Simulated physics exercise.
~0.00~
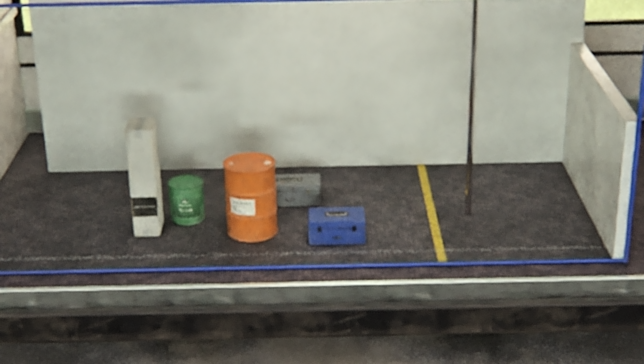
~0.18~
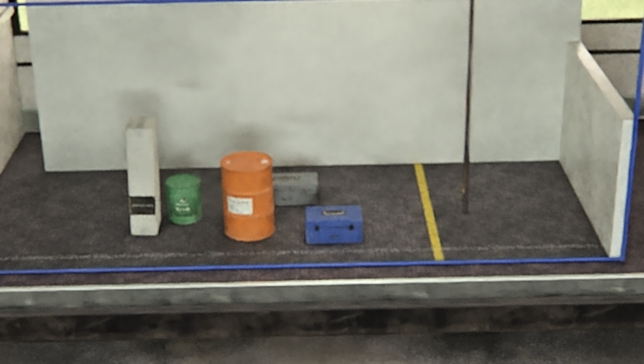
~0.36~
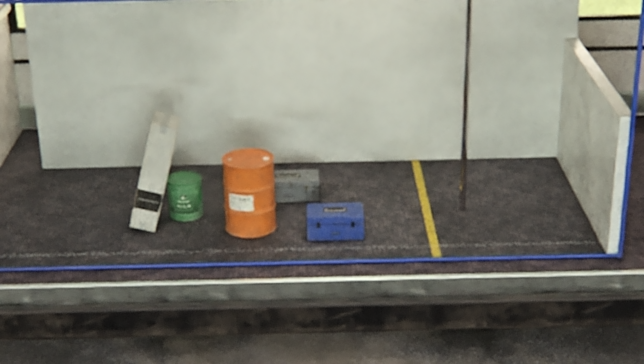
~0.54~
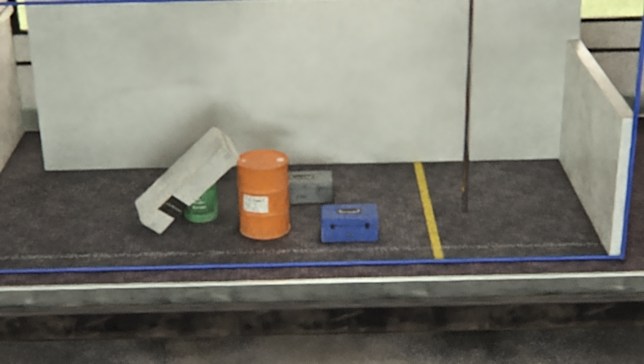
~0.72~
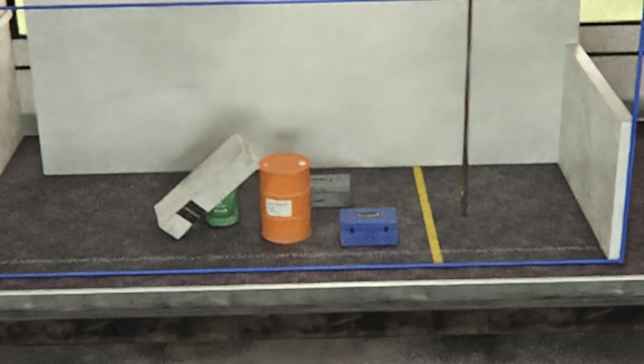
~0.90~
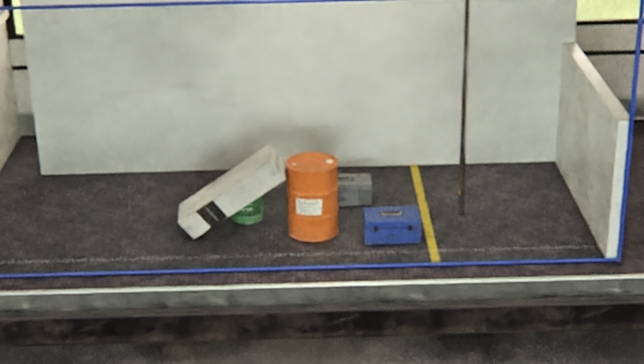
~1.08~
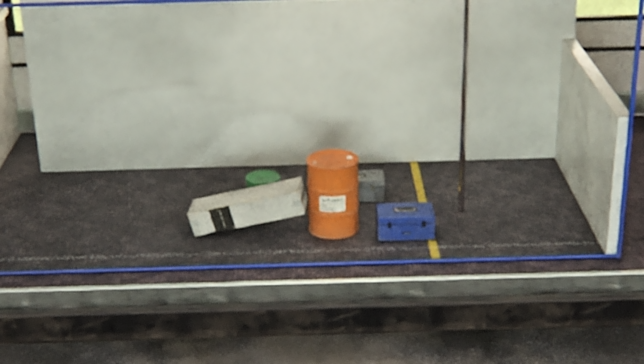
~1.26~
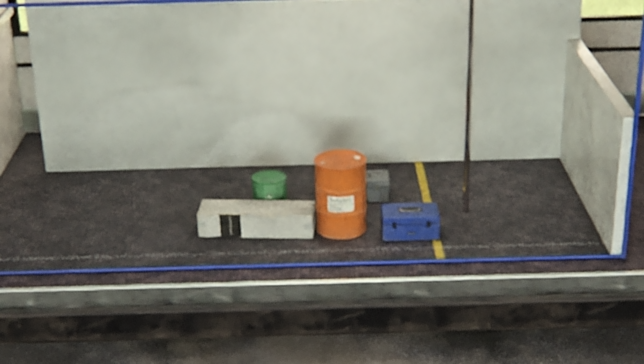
A tall white box tipped to the right against an orange drum, then slid along with the drum, a green bucket and two toolboxes before dropping flat on its side, while the drum stayed upright and everything stopped around the yellow line.
